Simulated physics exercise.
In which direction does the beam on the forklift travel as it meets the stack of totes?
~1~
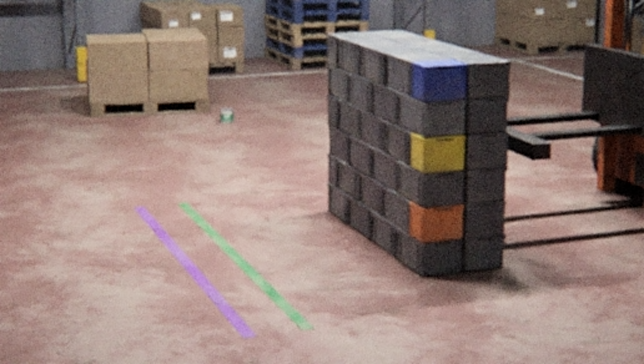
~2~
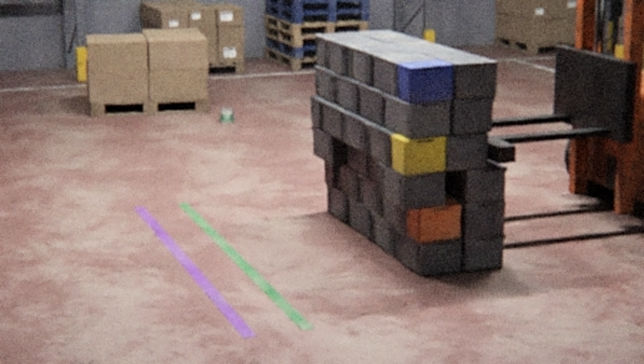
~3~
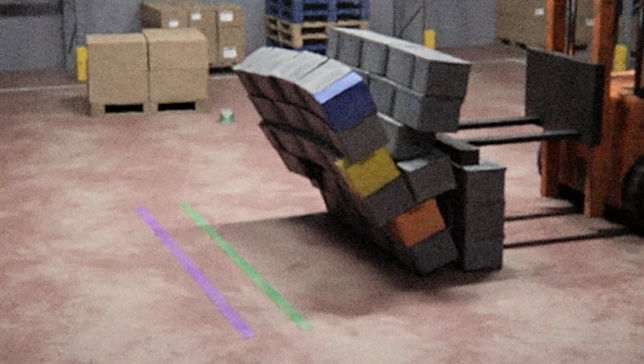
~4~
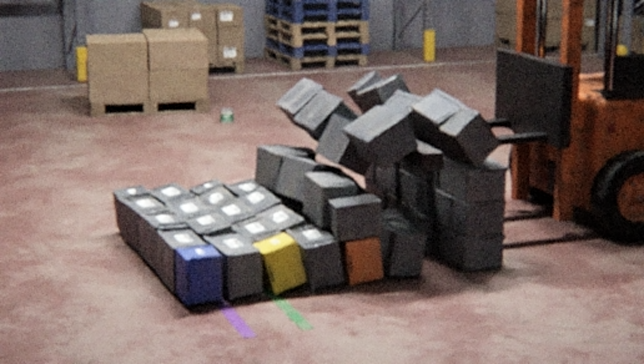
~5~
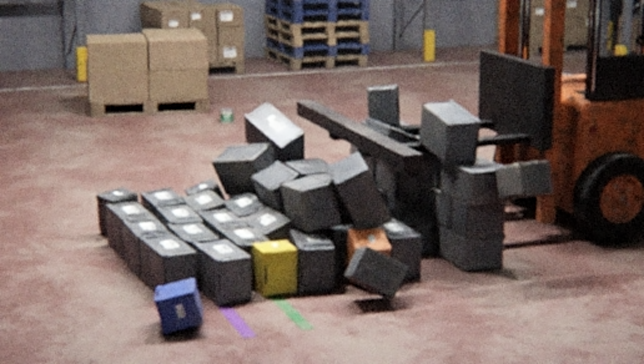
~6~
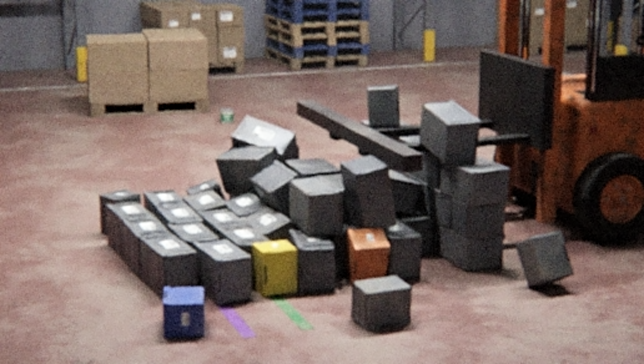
The beam moves to the left, pushing into the stack as the forklift drives forward.
